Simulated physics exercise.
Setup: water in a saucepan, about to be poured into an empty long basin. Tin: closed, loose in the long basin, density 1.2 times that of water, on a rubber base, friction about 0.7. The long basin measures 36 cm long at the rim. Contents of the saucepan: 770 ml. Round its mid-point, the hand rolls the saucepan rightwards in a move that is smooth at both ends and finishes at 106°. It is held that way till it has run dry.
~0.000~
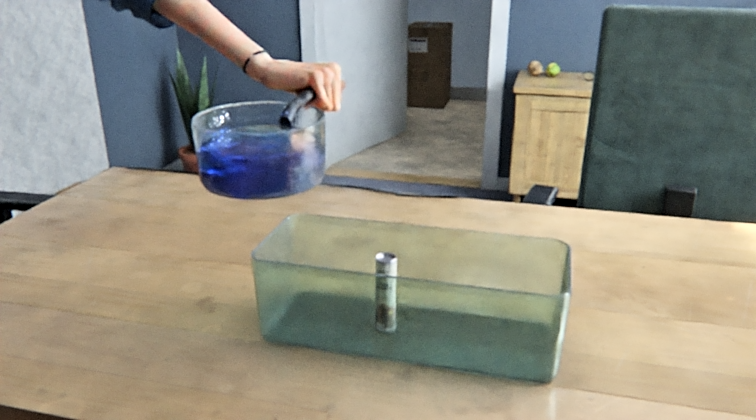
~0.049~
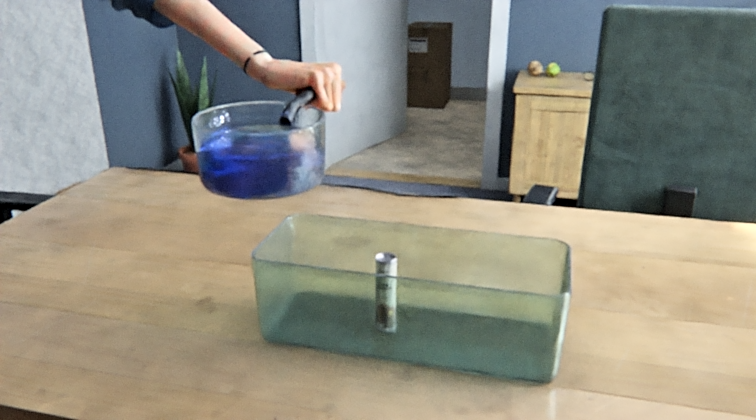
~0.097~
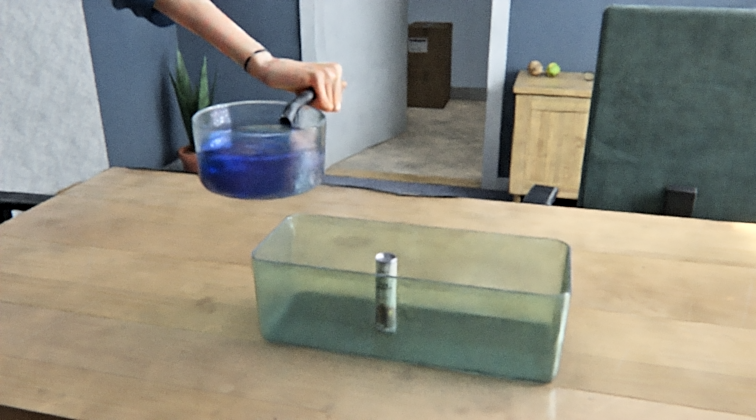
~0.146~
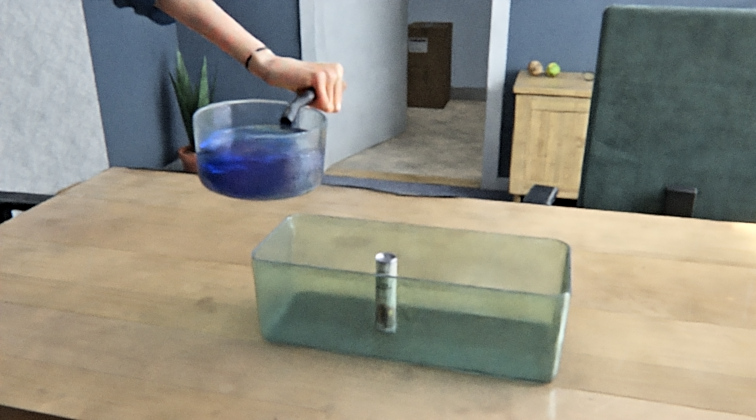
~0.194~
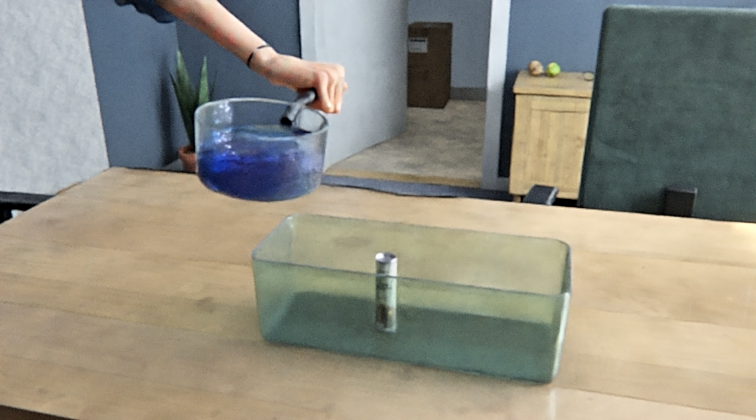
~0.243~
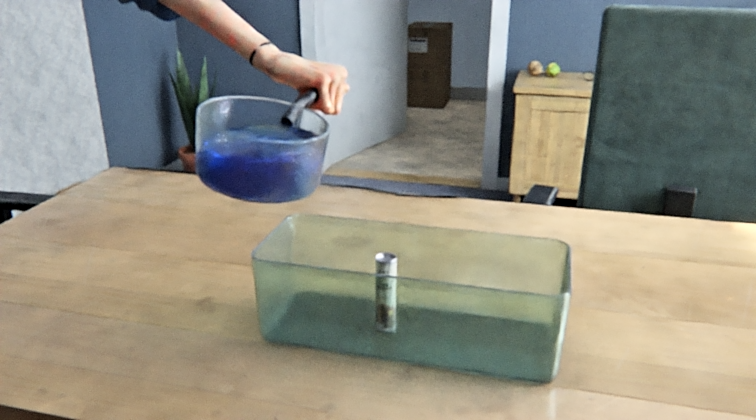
Blue liquid swirling in a clear saucepan as a hand tilts it slightly rightward above a long basin holding an upright tin.
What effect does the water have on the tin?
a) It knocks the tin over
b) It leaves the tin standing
Option a: It knocks the tin over.
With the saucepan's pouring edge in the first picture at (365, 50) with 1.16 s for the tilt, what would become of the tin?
After that, the tin overturns.
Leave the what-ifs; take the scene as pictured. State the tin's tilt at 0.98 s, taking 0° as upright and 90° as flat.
Roughly 35°.
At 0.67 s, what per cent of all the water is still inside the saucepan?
Close to 66 in a hundred.
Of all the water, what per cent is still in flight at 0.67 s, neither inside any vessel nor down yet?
Roughly 26 percent.
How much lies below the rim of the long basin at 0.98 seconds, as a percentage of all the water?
Around 78 in a hundred.
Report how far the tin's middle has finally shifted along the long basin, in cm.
The tin's middle ends up about 6.5 cm along the basin.
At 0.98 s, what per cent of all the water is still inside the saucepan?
I'd estimate some 14 per cent.
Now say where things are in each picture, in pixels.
In the first frame, tilt 0°; pouring edge (320, 123); surface from (208, 135) to (320, 144); the long basin's rim runs from (271, 235) to (570, 269); the tin's top is at (386, 260).
In the second frame, tilt 0°; pouring edge (321, 123); surface from (208, 135) to (321, 144).
In the third frame, tilt 2°; pouring edge (321, 125); surface from (209, 135) to (321, 144).
In the fourth frame, tilt 4°; pouring edge (323, 127); surface from (209, 135) to (322, 145).
In the fifth frame, tilt 7°; pouring edge (324, 131); surface from (209, 135) to (322, 145).
In the sixth frame, tilt 11°; pouring edge (325, 136); surface from (208, 135) to (322, 146).
Then, 0.67 s in, the tilt is 66° and 65 per cent is still to pour; the tin stands where it began.
Then, 0.98 s in, the tilt is 100° and 13 per cent is still to pour; the tin leans 33°.
Then, 1.31 s in, the tilt is 106° and 1 per cent is still to pour; the tin lies on its side.
Then, 1.66 s in, the tilt is 106° and 0 per cent is still to pour; the tin lies on its side.
Finally, the tin lies on its side.
